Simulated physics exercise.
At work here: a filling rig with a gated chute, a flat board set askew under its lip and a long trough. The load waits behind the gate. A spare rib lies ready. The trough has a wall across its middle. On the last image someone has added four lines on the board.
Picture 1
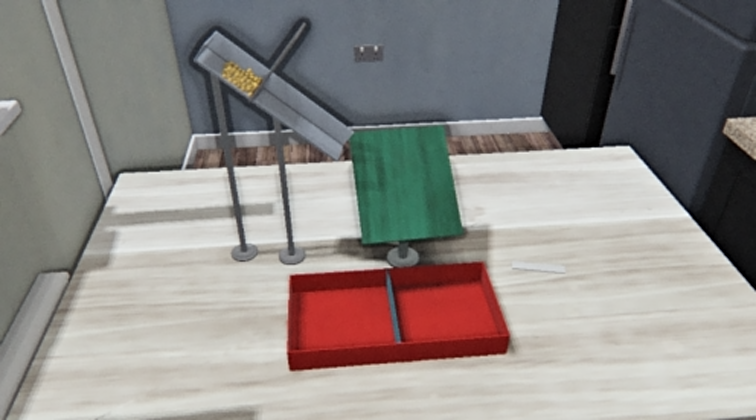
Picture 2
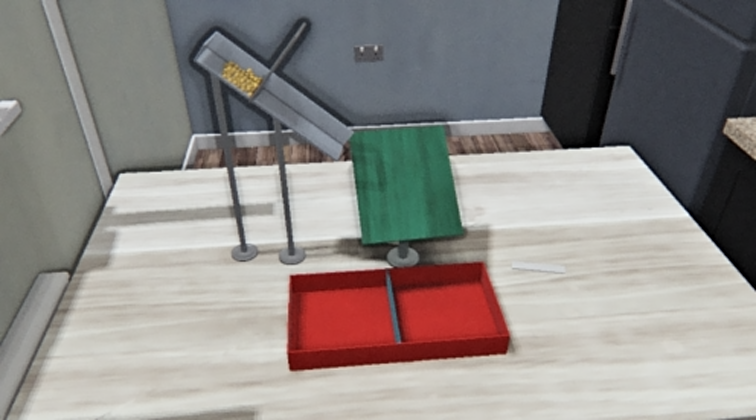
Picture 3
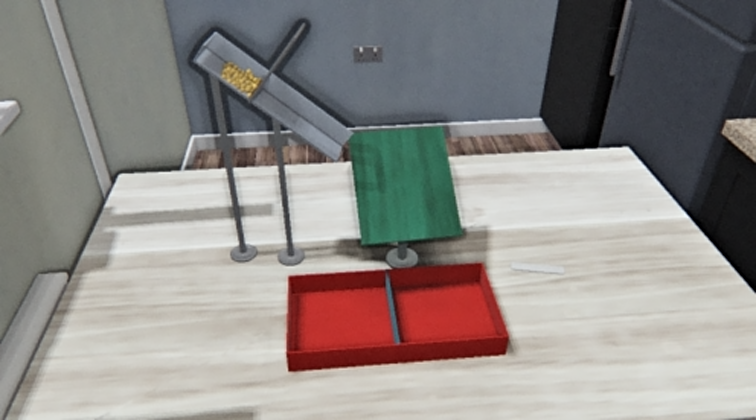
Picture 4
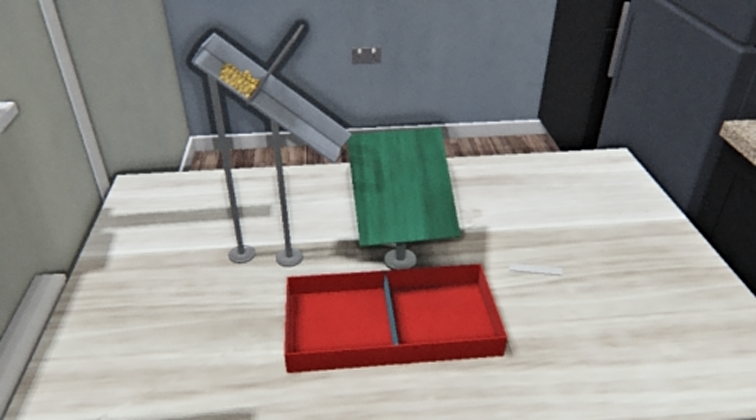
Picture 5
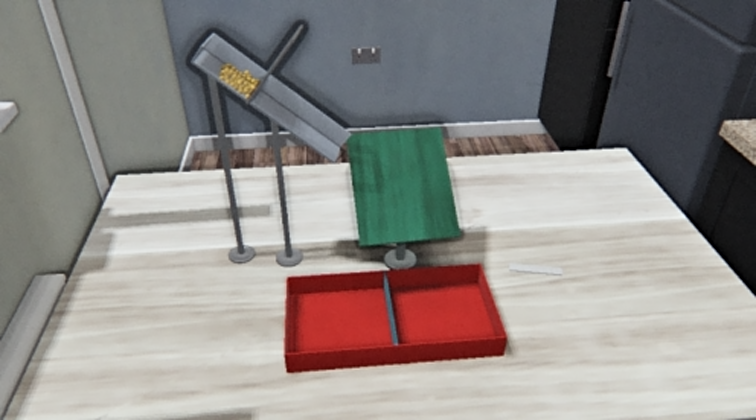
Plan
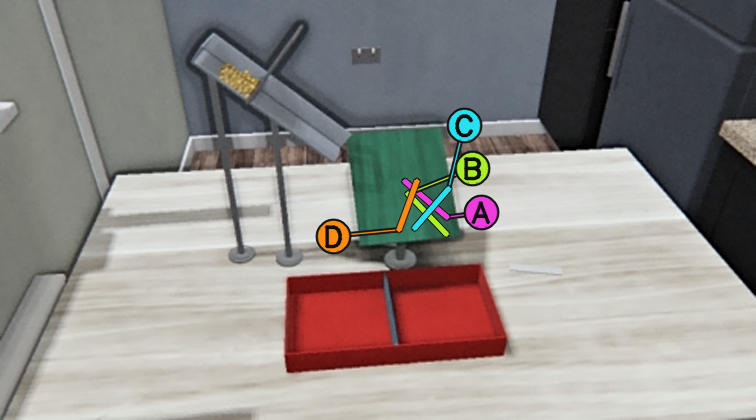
Yellow balls sit still in a raised grey chute beside a tilted green board and red trough.
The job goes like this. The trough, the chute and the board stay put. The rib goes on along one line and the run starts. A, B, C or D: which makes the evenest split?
It is D.
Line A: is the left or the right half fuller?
Right.
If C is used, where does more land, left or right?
More lands on the right.
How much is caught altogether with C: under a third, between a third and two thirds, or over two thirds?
It is over two thirds.
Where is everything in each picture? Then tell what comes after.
Load behind the gate at (245, 80), puffed corn balls; lip of the chute at (340, 153), sloping fairly steeply, in the first picture.
Middle of the board at (405, 182), tilted fairly steeply; middle of its low edge at (414, 239); of its high edge at (397, 129), in the second picture.
Front corners of the trough at (286, 353) and (508, 336); front end of its middle wall at (399, 344), in the third picture.
Middle of the load at (242, 81); lip at (338, 155), in the fourth picture.
Middle of the load at (242, 81); lip at (338, 155), in the fifth picture.
On the marked copy, line A from (404, 181) to (447, 217); line B from (407, 193) to (446, 234); line C from (448, 188) to (414, 228); line D from (416, 181) to (399, 229).
For line A, of what is caught, none in the left half, all in the right.
For line B, of what is caught, none in the left half, all in the right.
For line C, of what is caught, a stray few in the left half, nearly all in the right.
For line D, of what is caught, about half in the left half, about half in the right.
